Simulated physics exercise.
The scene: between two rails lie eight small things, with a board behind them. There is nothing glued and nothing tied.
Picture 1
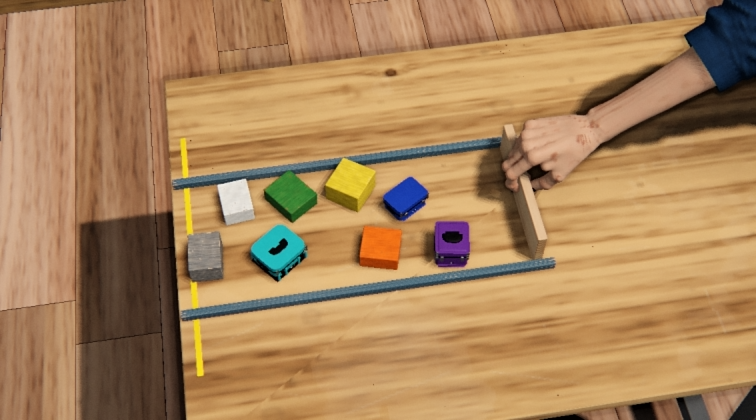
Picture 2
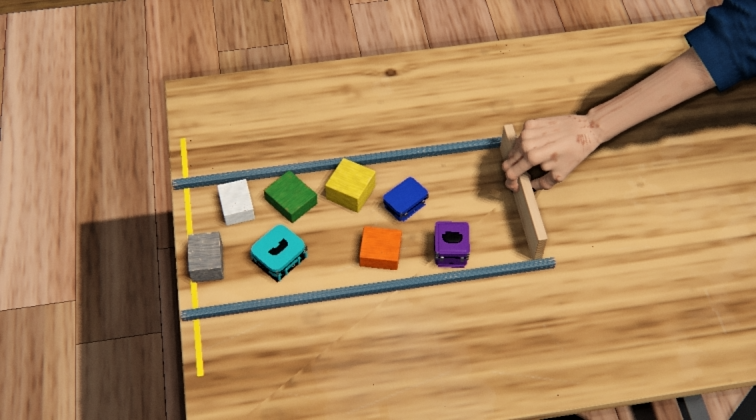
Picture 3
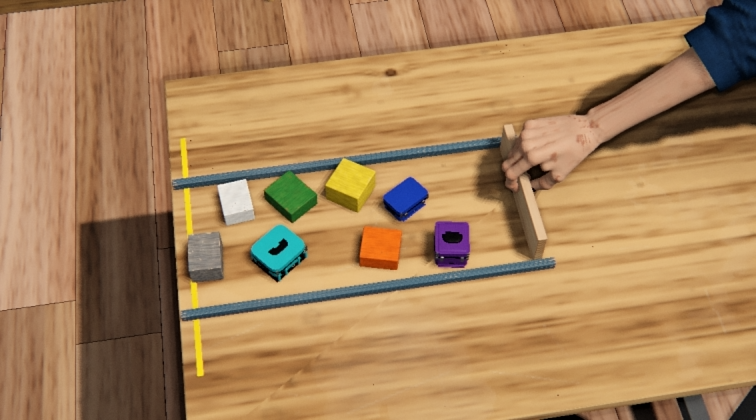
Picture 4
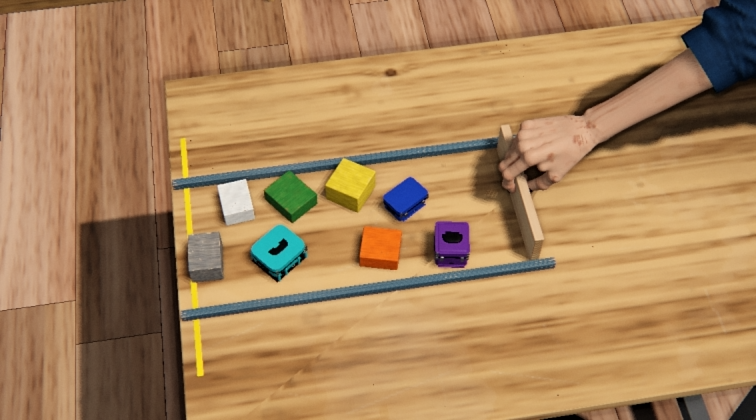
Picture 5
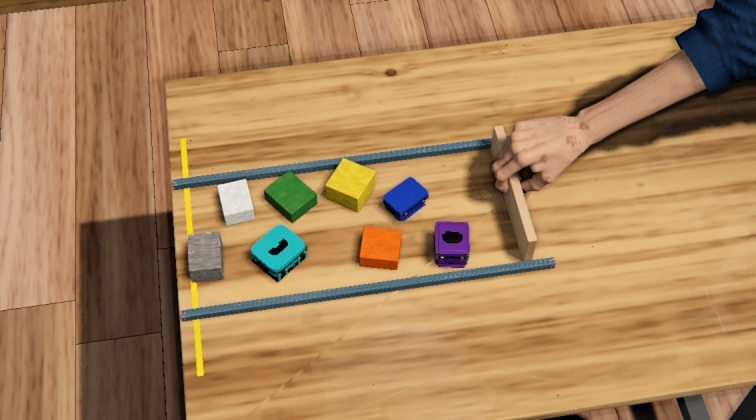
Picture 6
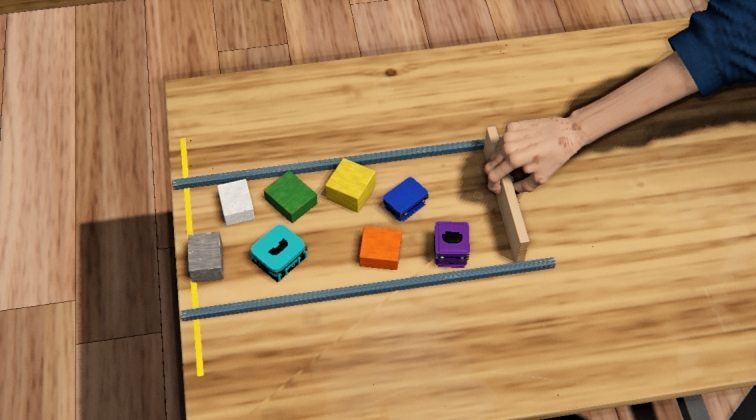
The footage shows a hand holding a wooden board upright behind eight small coloured blocks and cases between two rails, then sliding it slightly left toward them, while the small objects stay still near a yellow tape line.
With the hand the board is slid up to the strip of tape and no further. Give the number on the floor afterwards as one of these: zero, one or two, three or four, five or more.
The count that falls off is at least five.
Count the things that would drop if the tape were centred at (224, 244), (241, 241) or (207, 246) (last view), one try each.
In that order 5, 3 and 5.
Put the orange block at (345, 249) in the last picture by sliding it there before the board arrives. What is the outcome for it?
Note: From that start it slides off.
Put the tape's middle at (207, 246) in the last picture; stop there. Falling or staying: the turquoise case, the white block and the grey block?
The turquoise case slips off, the white block slips off and the grey block slips off.
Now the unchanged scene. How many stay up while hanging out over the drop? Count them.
You'd get 2.
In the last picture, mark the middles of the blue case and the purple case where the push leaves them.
The blue case ends at (177, 250) and the purple case at (175, 285).
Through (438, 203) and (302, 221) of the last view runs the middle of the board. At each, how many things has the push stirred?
1 by the first point, 8 by the second.
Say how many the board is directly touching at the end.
It touches 2.
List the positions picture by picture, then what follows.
The first picture shows grey block (206, 257); white block (236, 202); turquoise case (279, 253); board (522, 191); tape (191, 248).
The second picture shows white block (236, 202); purple case (452, 244).
The third picture shows turquoise case (279, 253); green block (291, 197).
The fourth picture shows grey block (206, 257); yellow block (351, 185).
The fifth picture shows white block (236, 202); board (513, 193).
The sixth picture shows grey block (206, 257); white block (236, 202); turquoise case (279, 253); board (505, 194); tape (191, 248).
A little later, none off yet; grey block at rest near (206, 257); white block at rest near (236, 202); turquoise case moving near (275, 253).
When it is over, the number that fall off is five or more; down, orange block, yellow block, green block, turquoise case, white block and grey block.
